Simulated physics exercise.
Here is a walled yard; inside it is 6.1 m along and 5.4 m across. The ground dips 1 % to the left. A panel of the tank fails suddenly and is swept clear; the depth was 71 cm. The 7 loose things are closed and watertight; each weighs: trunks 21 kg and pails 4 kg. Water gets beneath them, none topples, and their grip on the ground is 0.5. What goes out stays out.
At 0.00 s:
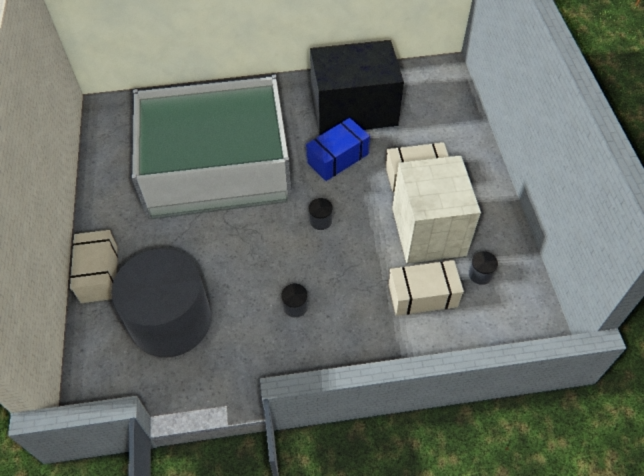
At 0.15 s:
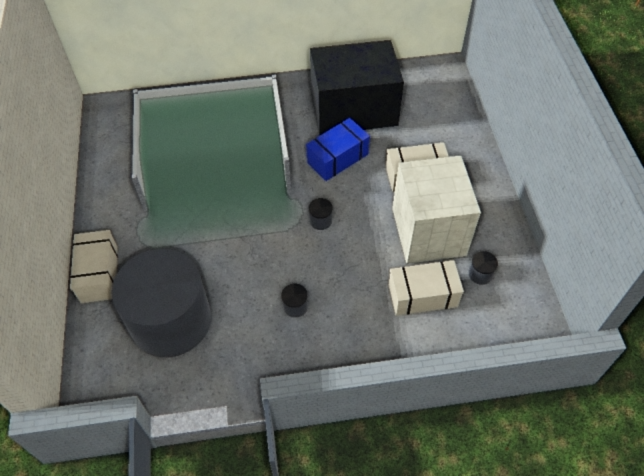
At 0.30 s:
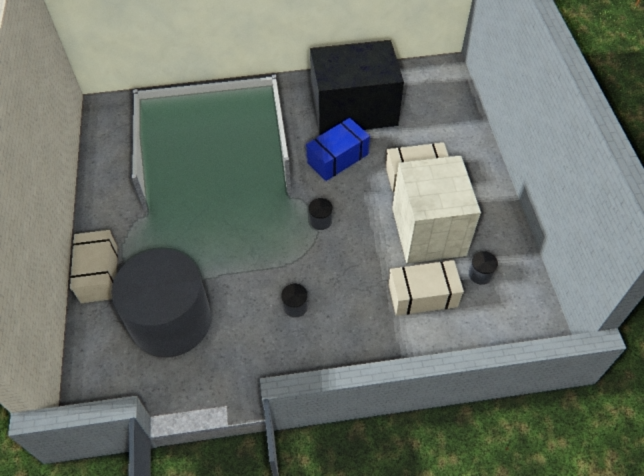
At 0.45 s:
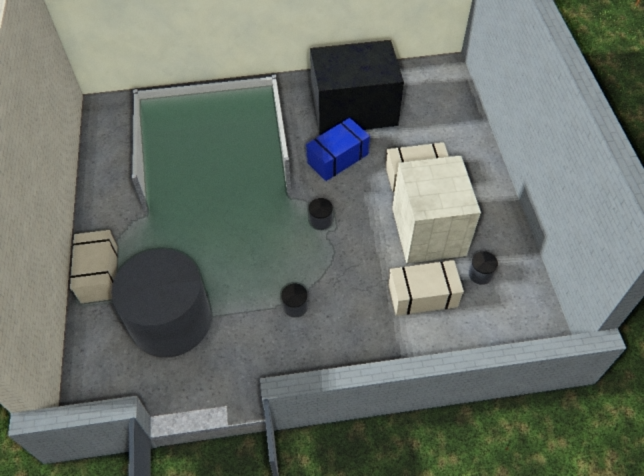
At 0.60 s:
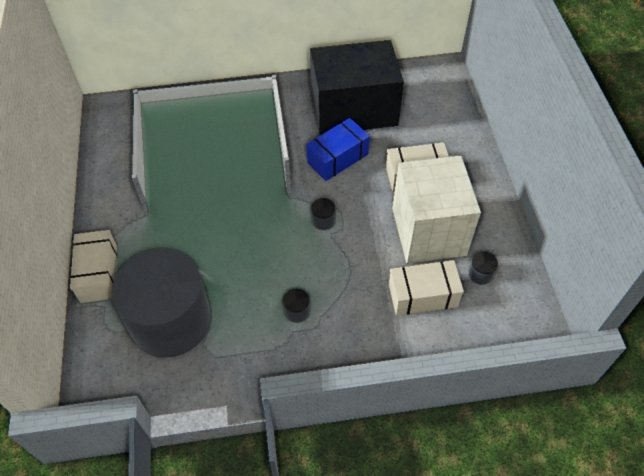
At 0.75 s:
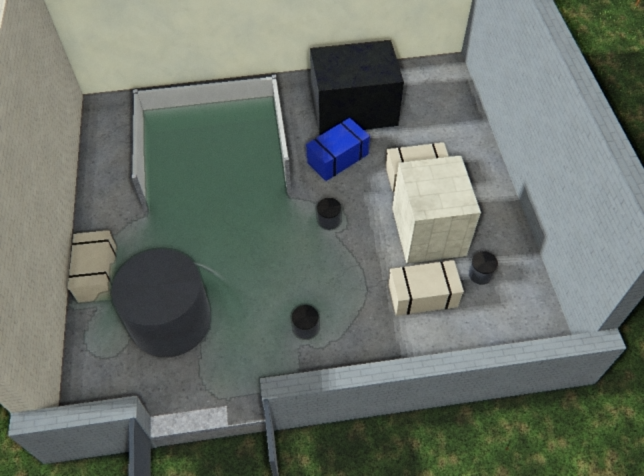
A walled yard with a grey floor, edged by grass, is seen from high above by a still camera. A white-walled tank of green water stands at the back left, with a black block and blue trunk beside it, a dark cylinder, cream trunks, a pale block and small dark pails around. The tank's front panel vanishes, water spreads forward around the cylinder, and two pails shift slightly.
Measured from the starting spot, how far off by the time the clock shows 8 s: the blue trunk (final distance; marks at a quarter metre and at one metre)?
Blue trunk stays put.
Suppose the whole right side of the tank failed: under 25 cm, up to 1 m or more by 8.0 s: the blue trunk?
In that case the blue trunk travels far.
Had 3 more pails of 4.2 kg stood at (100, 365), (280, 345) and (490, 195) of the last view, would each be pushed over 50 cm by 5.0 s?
In turn: Past it, past it, past it.
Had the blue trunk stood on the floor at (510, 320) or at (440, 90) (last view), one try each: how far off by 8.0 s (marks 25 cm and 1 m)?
In turn: It ends far away; it ends far away.
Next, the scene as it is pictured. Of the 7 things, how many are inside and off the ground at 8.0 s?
4 of them.
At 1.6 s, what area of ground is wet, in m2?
Some 14 m2.
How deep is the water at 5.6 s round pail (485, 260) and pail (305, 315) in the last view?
About 3 and 3 cm.
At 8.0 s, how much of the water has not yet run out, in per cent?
Some 76 per cent remains.
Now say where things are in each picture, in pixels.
The first picture shows the blue trunk at (338, 140) rests on the ground; 2.8 m2 under water; 0 of 7 have shifted.
The second picture shows the blue trunk at (338, 140), on the bottom; water covers 3.9 m2; 0 of 7 have shifted.
The third picture shows the blue trunk at (338, 140) rests on the ground; water covers 5.3 m2; 0 of 7 have shifted.
The fourth picture shows the blue trunk at (338, 140) rests on the ground; water covers 6.6 m2; 0 of 7 have shifted.
The fifth picture shows the blue trunk at (338, 140) rests on the ground; water covers 7.7 m2; 1 of 7 have shifted.
The sixth picture shows the blue trunk at (338, 140) rests on the ground; 9.0 m2 under water; 2 of 7 have shifted.
After 1.6 s the blue trunk is near (338, 140), 0.0 m from its start, aground; 0 of 7 are out; 1 afloat.
After 3.6 s the blue trunk is near (338, 140), 0.0 m from its start, aground; 0 of 7 are out; 3 afloat.
After 5.6 s the blue trunk is near (338, 140), 0.0 m from its start, aground; 0 of 7 are out; 1 afloat.
After 8.0 s the blue trunk is near (338, 140), 0.0 m from its start, aground; 0 of 7 are out; 4 afloat.
